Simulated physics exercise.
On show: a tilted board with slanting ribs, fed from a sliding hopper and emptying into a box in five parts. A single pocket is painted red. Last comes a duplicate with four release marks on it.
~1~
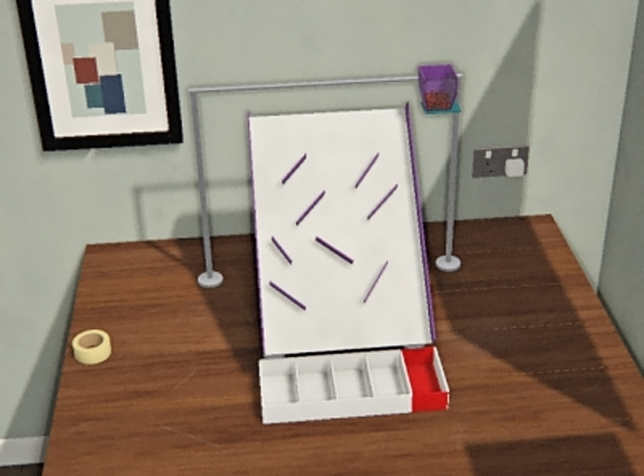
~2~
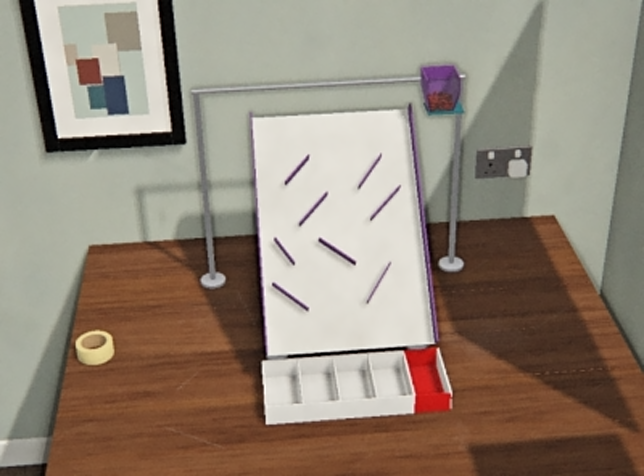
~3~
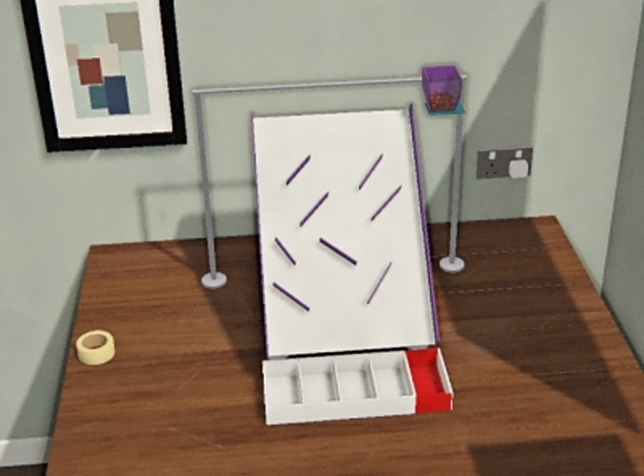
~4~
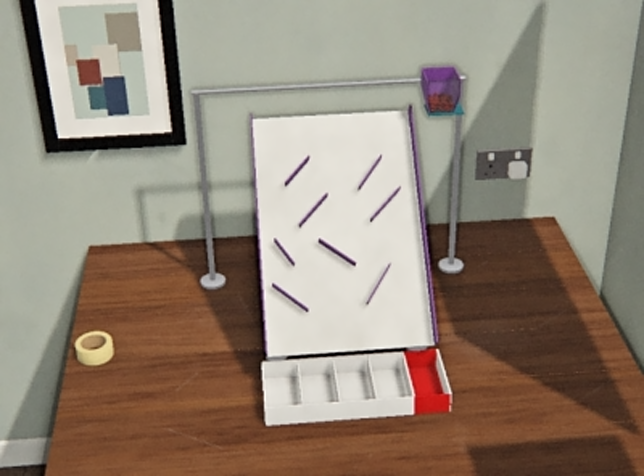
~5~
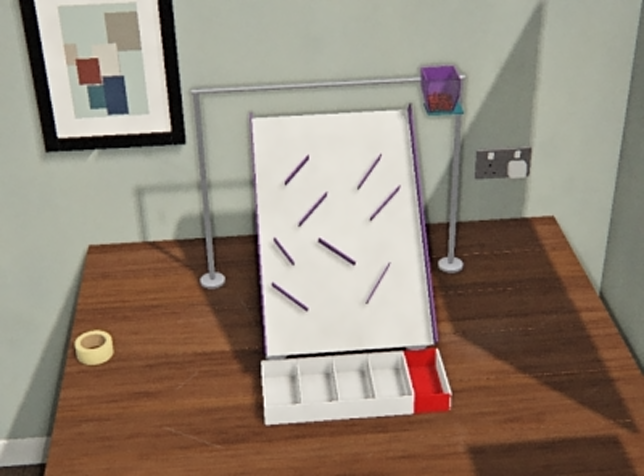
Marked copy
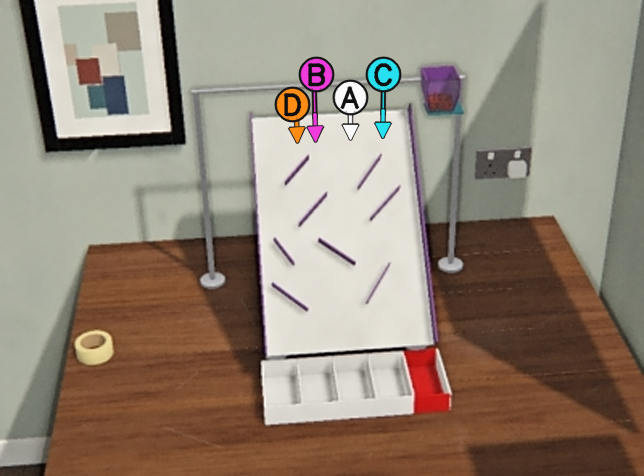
In this clip, a purple hopper of small reddish pieces sits at the right of a rail above a tilted white board with slanting ribs and a five-part box with one red pocket; only the view shifts very slightly.
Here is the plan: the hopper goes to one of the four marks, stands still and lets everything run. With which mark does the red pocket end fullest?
Go for C.
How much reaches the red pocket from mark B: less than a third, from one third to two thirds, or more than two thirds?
Mark B gives less than a third.
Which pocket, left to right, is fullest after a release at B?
It is the third one.
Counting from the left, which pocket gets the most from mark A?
The third.
On the marked copy, mark A meets the board at (350, 134); mark B meets the board at (315, 136); mark C meets the board at (382, 132); mark D meets the board at (297, 137).
If A is chosen, none at all in the red pocket, the bulk in other pockets, a small share held on the board.
If B is chosen, none at all in the red pocket, the bulk in other pockets, a small share held on the board.
If C is chosen, close to a third in the red pocket, close to half in other pockets, a small share held on the board.
If D is chosen, none at all in the red pocket, all but a few in other pockets, a small share held on the board.
